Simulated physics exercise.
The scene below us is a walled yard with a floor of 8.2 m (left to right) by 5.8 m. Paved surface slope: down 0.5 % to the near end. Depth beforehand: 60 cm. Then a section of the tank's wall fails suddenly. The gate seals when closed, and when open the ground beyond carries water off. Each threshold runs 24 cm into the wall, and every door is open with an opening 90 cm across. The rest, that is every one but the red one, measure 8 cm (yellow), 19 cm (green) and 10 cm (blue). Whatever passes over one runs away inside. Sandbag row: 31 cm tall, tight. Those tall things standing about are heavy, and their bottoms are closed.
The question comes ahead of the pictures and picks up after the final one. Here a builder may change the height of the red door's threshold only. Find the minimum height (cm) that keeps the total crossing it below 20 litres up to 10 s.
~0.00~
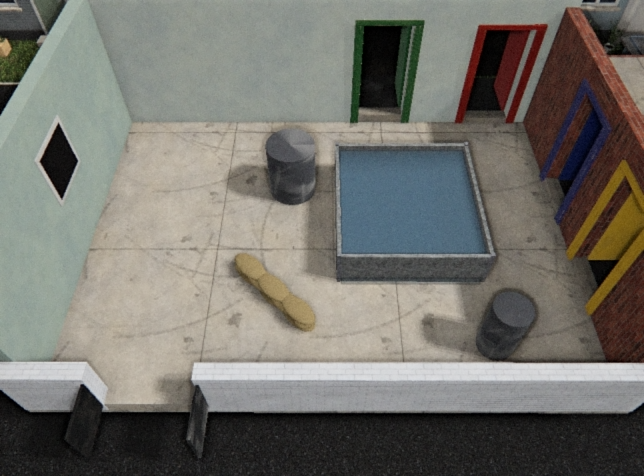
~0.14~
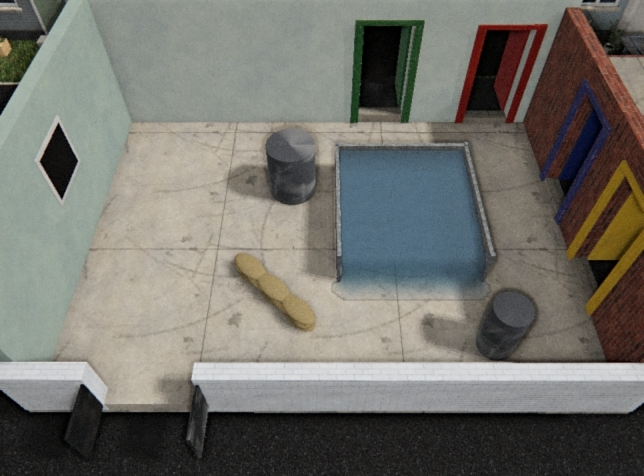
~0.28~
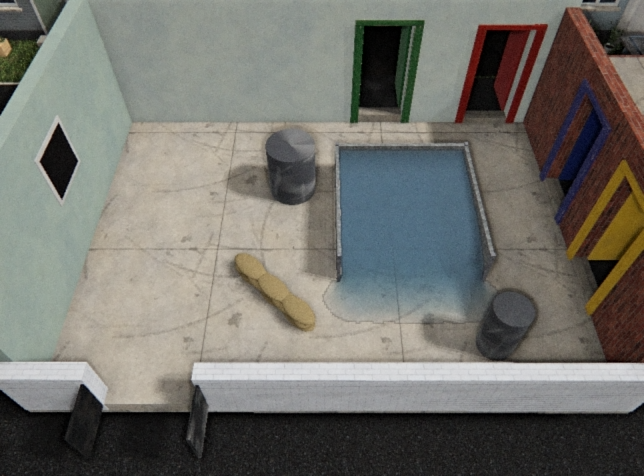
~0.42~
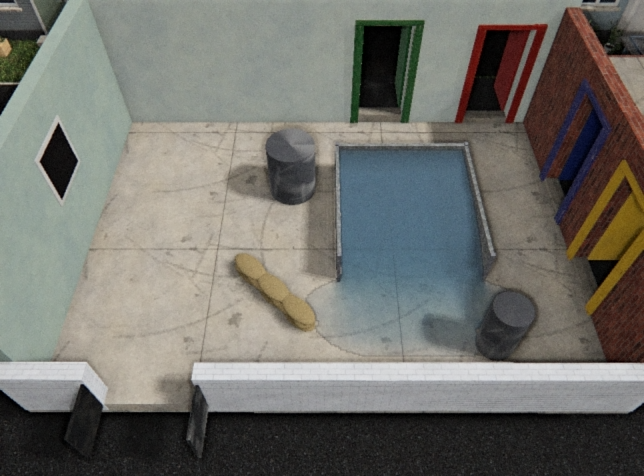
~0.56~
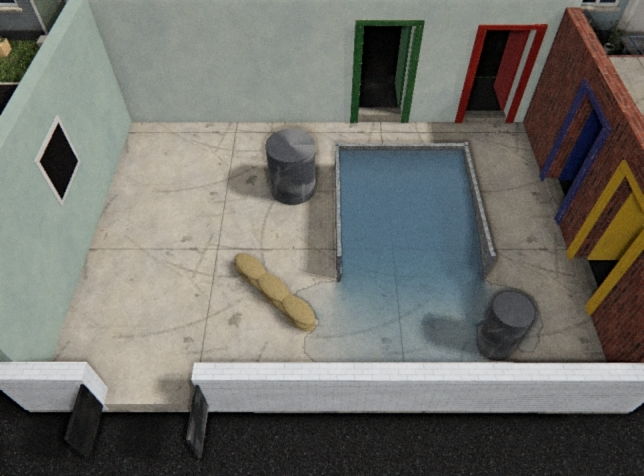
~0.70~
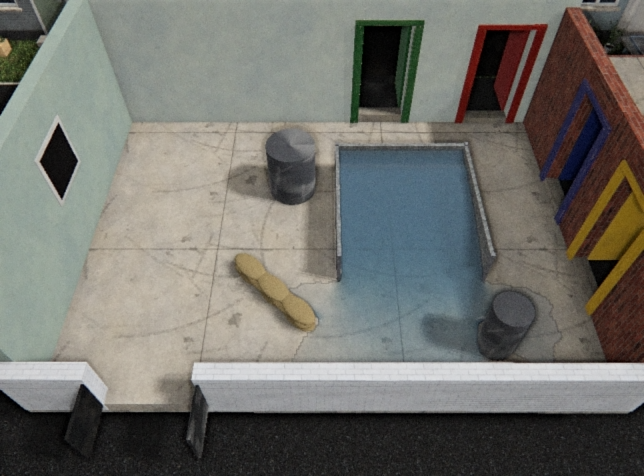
The minimum is roughly 13.5 cm.
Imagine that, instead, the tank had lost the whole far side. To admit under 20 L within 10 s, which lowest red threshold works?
That way, roughly 21 cm.
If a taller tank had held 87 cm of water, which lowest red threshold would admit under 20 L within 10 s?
Then around 21 centimetres.
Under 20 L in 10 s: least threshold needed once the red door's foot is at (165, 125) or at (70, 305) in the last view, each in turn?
Minimums: Roughly 10.5 cm and 15 cm.
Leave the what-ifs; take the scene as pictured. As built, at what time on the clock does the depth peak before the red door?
At about 5.0 s.
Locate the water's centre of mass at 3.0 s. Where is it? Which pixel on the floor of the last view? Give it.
Centre of mass: About (395, 303) px.
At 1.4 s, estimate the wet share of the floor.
Wet: Close to 20 %.
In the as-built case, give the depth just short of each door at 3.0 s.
Door by door, in centimetres - yellow 14, red 0, green 0, blue 2.
After 1.4 s water covers 20 % of the floor, deepest (46 cm) near (418, 364); it has not reached the red door.
After 3.0 s water covers 45 % of the floor, deepest (36 cm) near (585, 388); it has not reached the red door.
After 10.0 s water covers 95 % of the floor, deepest (13 cm) near (312, 178); 8 cm at the red door, 41 litres in over its 11 cm threshold.
At the red door as built, the water arrived by 4.3 s and peaked near 20 cm at 5.2 s.
With a threshold of 11 cm, 41 litres would have come in within the 10 s; with 15 cm, 10 litres. So under 20 litres takes about 13.5 cm.
